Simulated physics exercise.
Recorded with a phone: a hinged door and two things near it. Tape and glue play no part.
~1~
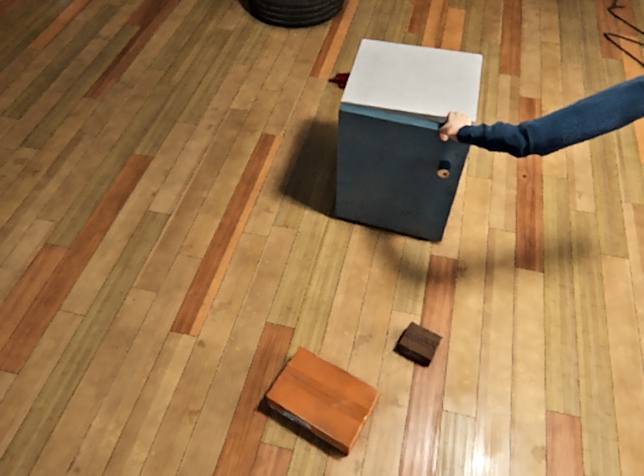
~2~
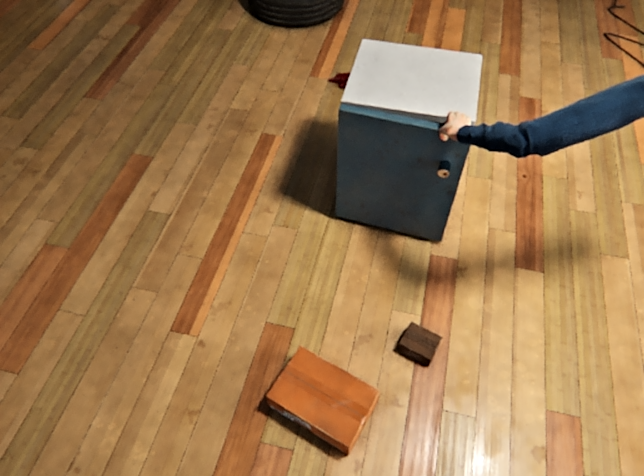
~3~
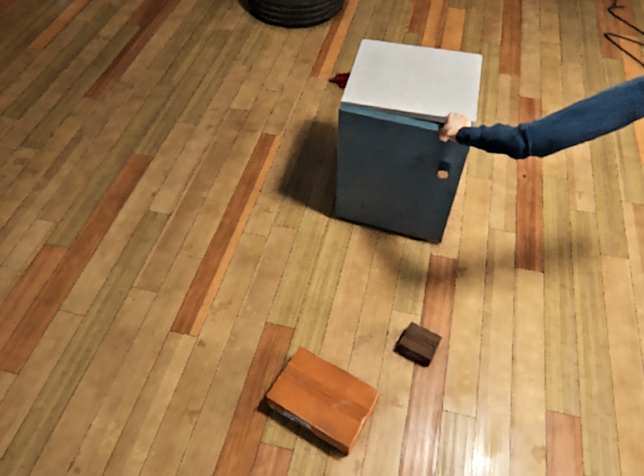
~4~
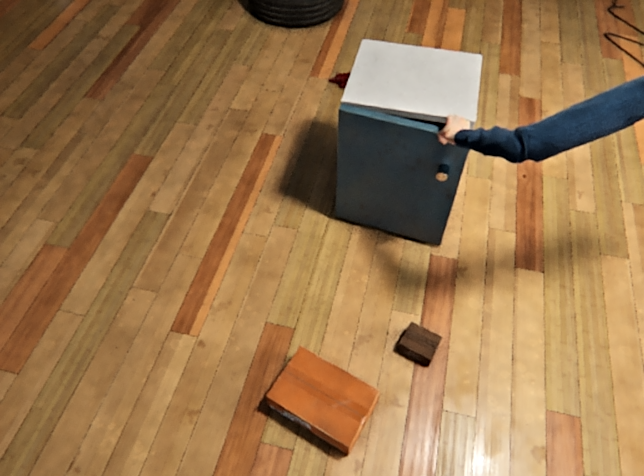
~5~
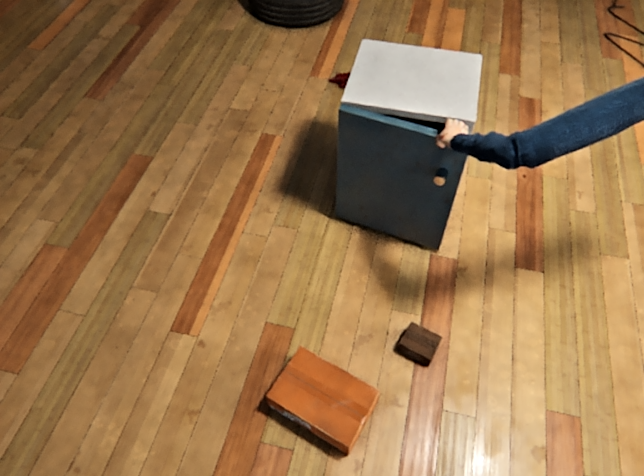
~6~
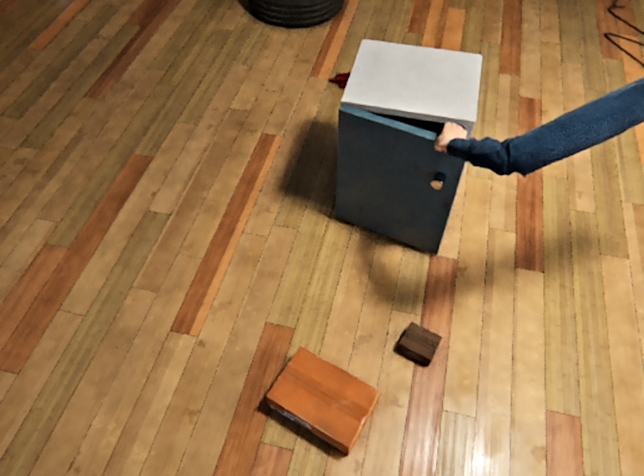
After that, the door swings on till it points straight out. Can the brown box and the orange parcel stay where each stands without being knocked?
Outcome: The brown box is going to be okay; the orange parcel is going to be okay.
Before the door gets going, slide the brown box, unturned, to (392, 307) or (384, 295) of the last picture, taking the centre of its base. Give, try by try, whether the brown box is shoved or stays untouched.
Result, first setting: It gets bumped; second setting: It gets bumped.
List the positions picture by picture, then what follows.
In the first frame, door 4° open; brown box (420, 344); orange parcel (323, 398); door (394, 183).
In the second frame, door 4° open; orange parcel (323, 398); door (394, 183).
In the third frame, door 5° open; brown box (420, 344); door (394, 184).
In the fourth frame, door 7° open; orange parcel (323, 398); door (394, 185).
In the fifth frame, door 10° open; brown box (420, 344); door (393, 188).
In the sixth frame, door 13° open; brown box (420, 344); orange parcel (323, 398); door (391, 190).
Then, 1.32 s after the last picture, door 54° open; brown box at rest near (420, 344); orange parcel at rest near (323, 398).
At rest, the brown box remains where it is, near (420, 344); the orange parcel remains where it is, near (323, 398).
